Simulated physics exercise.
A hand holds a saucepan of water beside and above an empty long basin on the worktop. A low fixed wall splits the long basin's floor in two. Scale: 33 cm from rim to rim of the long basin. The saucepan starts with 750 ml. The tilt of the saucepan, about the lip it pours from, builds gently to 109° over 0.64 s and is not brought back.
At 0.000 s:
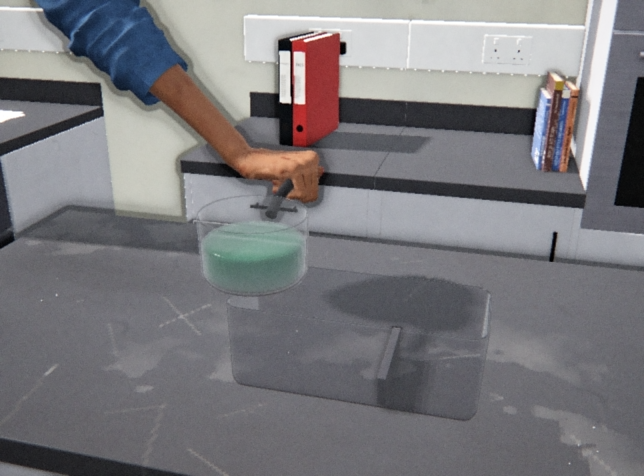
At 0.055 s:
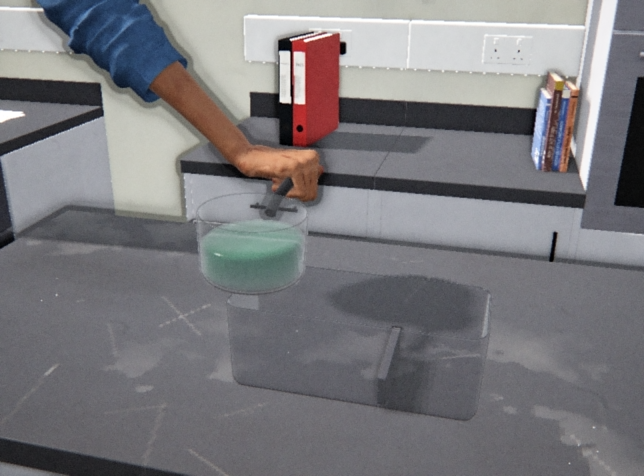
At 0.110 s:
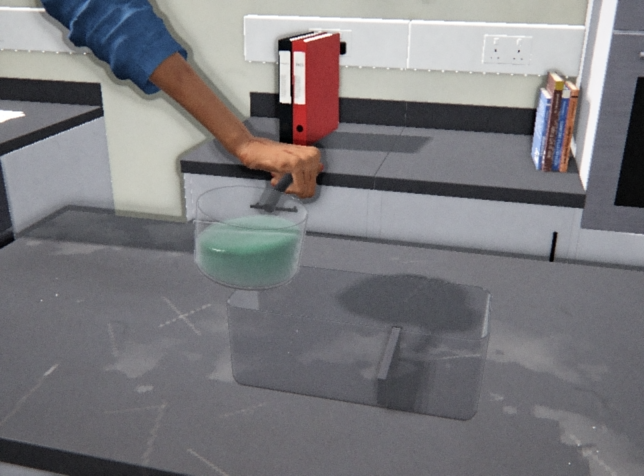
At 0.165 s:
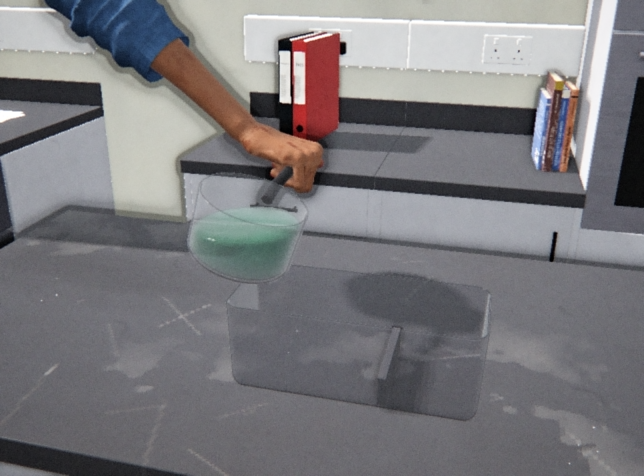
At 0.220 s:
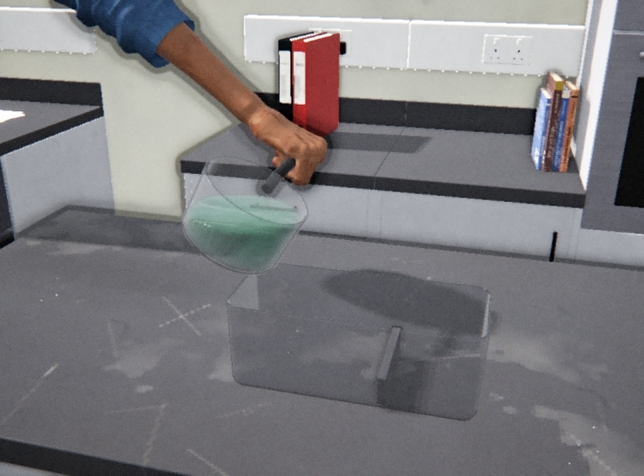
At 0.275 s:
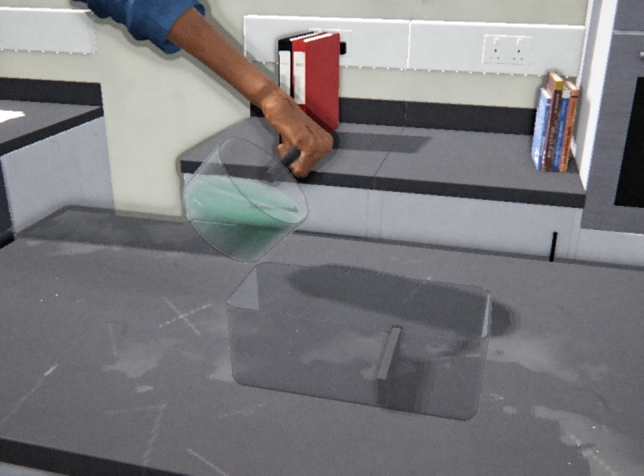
A hand holding a clear saucepan of green liquid by its handle tilts it gradually, the left side rising and the base swinging leftward, above a dark worktop where an empty transparent basin sits, with binders and books behind.
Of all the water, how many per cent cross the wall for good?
Roughly 43 per cent is past the wall.
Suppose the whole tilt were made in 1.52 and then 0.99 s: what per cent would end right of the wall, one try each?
In turn about 20 and 35 per cent.
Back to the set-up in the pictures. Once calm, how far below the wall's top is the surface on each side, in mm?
Left about 26 mm, right about 20 mm.
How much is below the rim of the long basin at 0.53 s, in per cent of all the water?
Some 5 per cent.
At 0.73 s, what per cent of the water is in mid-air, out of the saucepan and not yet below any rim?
Near 14 in a hundred.
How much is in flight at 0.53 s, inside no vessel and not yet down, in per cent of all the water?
About 50 per cent.
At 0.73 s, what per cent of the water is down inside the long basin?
Near 82 in a hundred.
By 0.53 s the tilt is 102° and 45 per cent is still to pour, 5 is left of the wall and 0 right of it.
By 0.73 s the tilt is 109° and 5 per cent is still to pour, 25 is left of the wall and 57 right of it.
By 0.92 s the tilt is 109° and 0 per cent is still to pour, 35 is left of the wall and 34 right of it.
By 1.14 s the tilt is 109° and 1 per cent is still to pour, 48 is left of the wall and 44 right of it.
At rest 51 per cent lies left of the wall, 43 right of it and 6 outside.
